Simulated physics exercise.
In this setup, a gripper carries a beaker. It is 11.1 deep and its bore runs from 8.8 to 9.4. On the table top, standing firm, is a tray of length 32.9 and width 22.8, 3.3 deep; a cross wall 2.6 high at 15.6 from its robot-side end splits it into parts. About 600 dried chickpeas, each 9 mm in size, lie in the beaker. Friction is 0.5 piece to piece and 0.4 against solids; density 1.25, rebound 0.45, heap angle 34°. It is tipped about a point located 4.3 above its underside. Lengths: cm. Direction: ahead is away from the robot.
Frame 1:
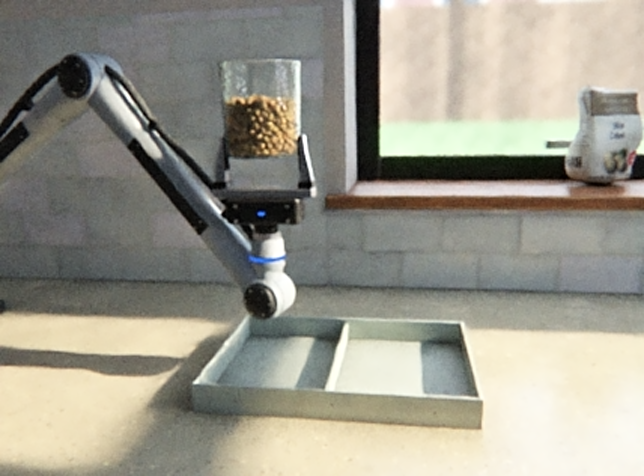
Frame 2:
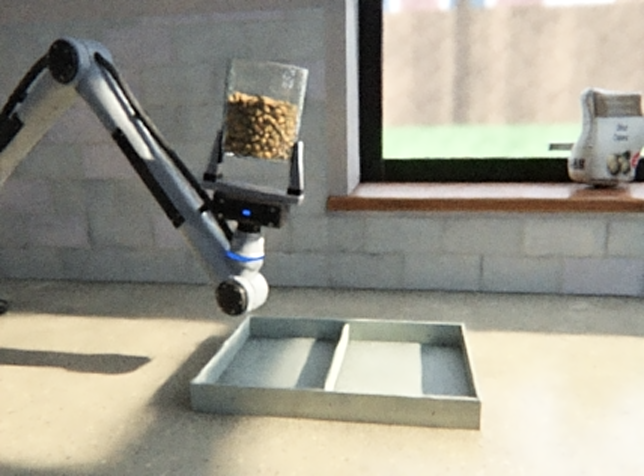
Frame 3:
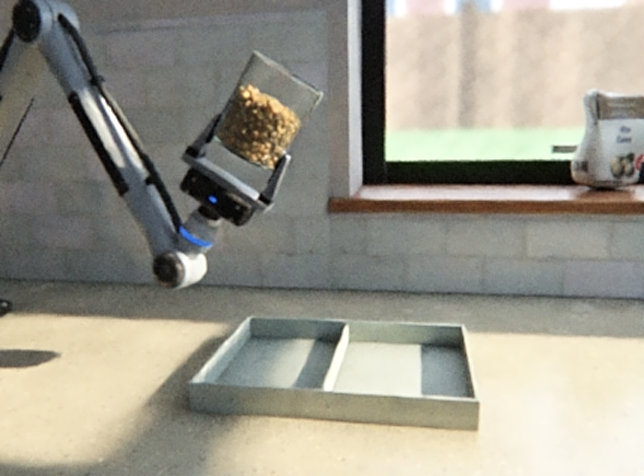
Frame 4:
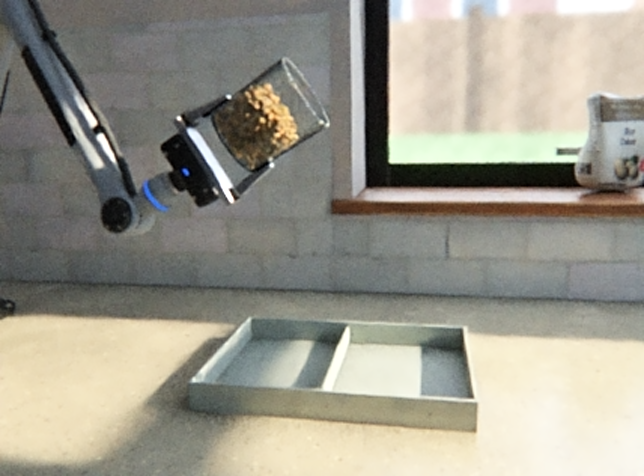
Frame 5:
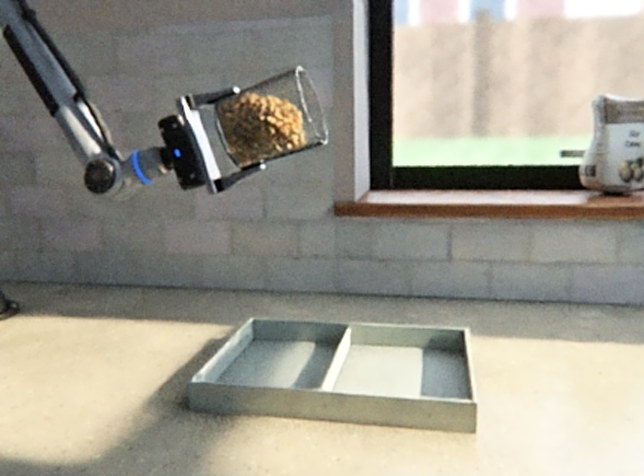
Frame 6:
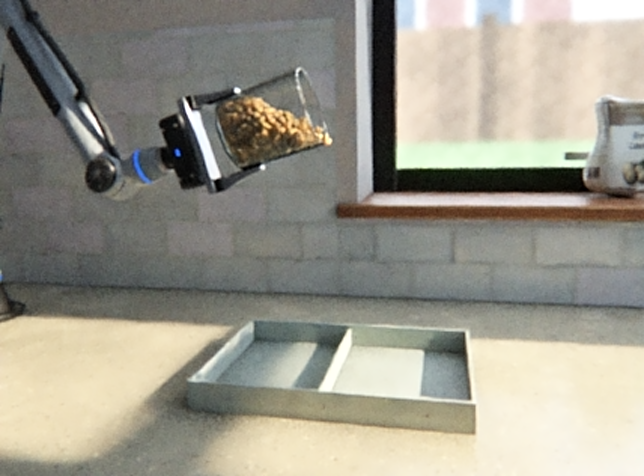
A robot arm holding a clear beaker of chickpeas tilted it steadily to the right above a divided tray, until the beaker lay nearly on its side and the chickpeas slid toward its rim.
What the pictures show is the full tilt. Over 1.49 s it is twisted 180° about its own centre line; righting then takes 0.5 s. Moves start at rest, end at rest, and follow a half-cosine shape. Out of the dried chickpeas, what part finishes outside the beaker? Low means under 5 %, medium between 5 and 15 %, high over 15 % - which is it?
Medium.
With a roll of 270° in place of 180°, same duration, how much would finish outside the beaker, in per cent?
Share: Close to 10 %.
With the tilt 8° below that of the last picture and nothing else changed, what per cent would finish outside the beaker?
I'd expect close to 0 per cent then.
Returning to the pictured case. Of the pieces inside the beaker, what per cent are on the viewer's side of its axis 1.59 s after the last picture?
That comes to around 40 per cent.
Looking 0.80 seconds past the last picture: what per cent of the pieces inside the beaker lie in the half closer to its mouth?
30 %.
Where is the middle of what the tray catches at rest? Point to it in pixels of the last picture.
It's centred about (388, 375).
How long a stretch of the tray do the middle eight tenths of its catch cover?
Spread length: Close to 14 cm.
Then, 0.80 s later, tipped 73°, highest piece 37 above the table; 587 in the beaker, 8 in the far-side part, 8 in flight or on a rim.
Then, 1.59 s later, tipped 66°, highest piece 37 above the table; 545 in the beaker, 48 in the far-side part, 3 in the robot-side part, 7 in flight or on a rim.
Then, 2.19 s later, upright, highest piece 39 above the table; 544 in the beaker, 55 in the far-side part, 4 in the robot-side part.
Then, 2.89 s later, upright, highest piece 39 above the table; 544 in the beaker, 55 in the far-side part, 4 in the robot-side part.
At rest, 544 in the beaker, 55 in the far-side part, 4 in the robot-side part. That is 10 % outside the beaker.
